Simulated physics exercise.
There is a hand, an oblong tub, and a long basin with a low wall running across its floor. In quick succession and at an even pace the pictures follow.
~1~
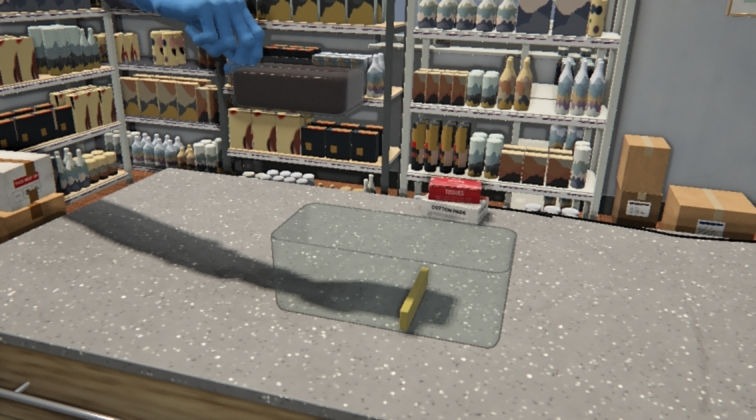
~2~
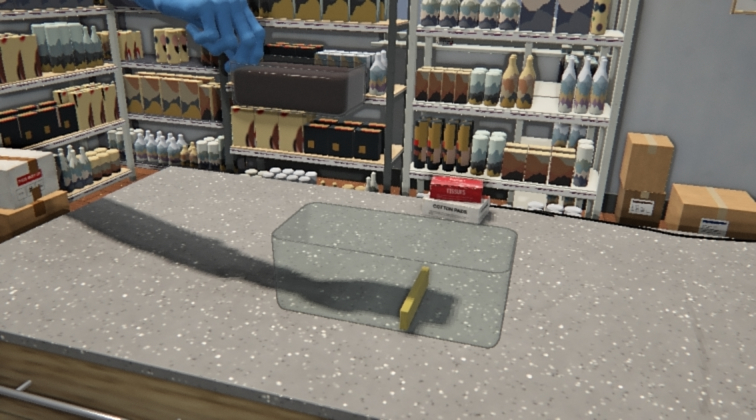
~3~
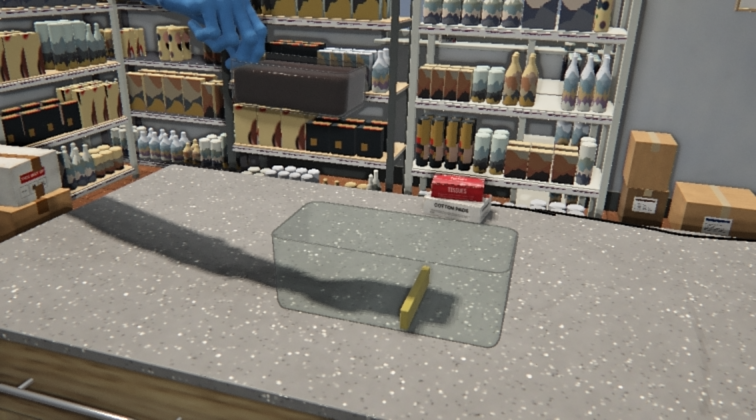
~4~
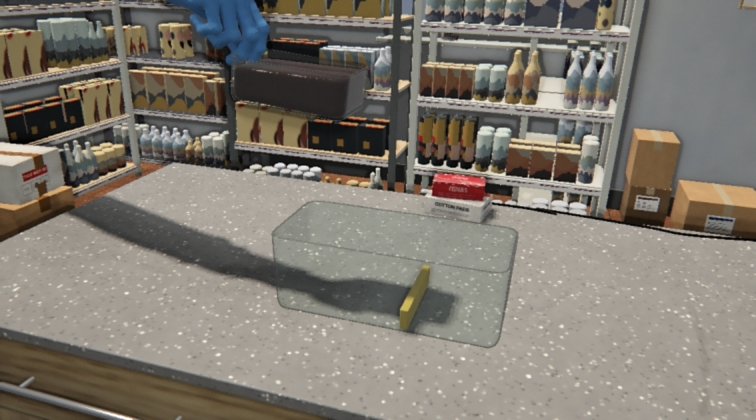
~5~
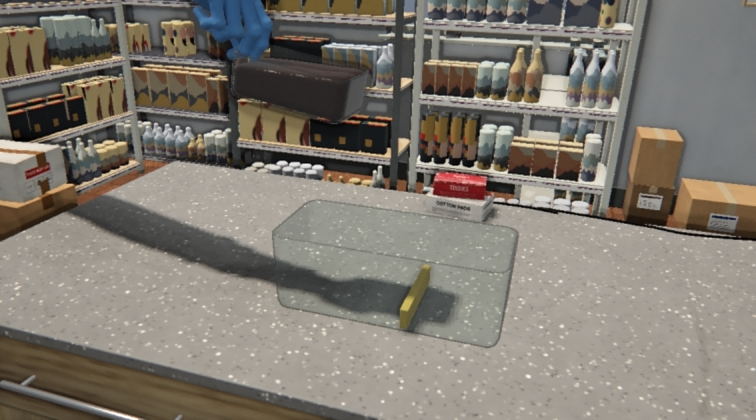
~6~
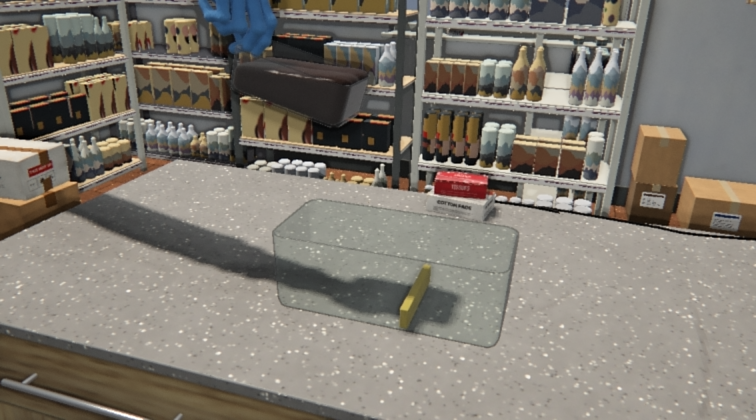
A dark oblong tub, with a blue-gloved hand at its upper left, starts out level above a speckled counter and a clear basin with a low yellow wall inside. The tub slowly tilts, its right end dipping slightly, while the basin stays still before the stocked shelves.
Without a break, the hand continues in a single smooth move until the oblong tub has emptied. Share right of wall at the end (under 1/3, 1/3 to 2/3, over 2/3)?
The share right of the wall fails to exceed two thirds but reaches one third.
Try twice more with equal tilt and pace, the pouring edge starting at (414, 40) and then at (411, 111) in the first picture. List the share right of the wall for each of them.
First try: About 60 %; second try: About 65 %.
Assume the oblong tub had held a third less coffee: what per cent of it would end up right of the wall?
Some 15 per cent.
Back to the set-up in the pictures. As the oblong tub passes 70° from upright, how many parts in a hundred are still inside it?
Roughly 20 percent.
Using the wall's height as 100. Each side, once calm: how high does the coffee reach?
About 40 left, about 60 right.
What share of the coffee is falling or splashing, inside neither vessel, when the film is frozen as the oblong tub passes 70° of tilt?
45 per cent.
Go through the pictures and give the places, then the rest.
In the first frame, tilt 0°; pouring edge (356, 69); surface from (248, 67) to (356, 74); the long basin's rim runs from (289, 220) to (513, 252); the wall's top is at (415, 289).
In the second frame, tilt 1°; pouring edge (357, 69); surface from (249, 66) to (357, 74).
In the third frame, tilt 2°; pouring edge (358, 71); surface from (250, 64) to (358, 74).
In the fourth frame, tilt 5°; pouring edge (358, 74); surface from (250, 63) to (358, 75).
In the fifth frame, tilt 9°; pouring edge (359, 78); surface from (251, 62) to (360, 75).
In the sixth frame, tilt 14°; pouring edge (360, 83); surface from (252, 62) to (361, 79); 2 per cent is over the edge.
A moment on, the oblong tub is tipped part way and 20 per cent is still to pour, 8 is left of the wall and 22 right of it.
Next, the oblong tub is tipped right over and 3 per cent is still to pour, 36 is left of the wall and 46 right of it.
Then the oblong tub is tipped right over and 0 per cent is still to pour, 46 is left of the wall and 44 right of it.
Later the oblong tub is tipped right over and 0 per cent is still to pour, 46 is left of the wall and 45 right of it.
In the end 46 per cent lies left of the wall, 45 right of it and 10 outside.
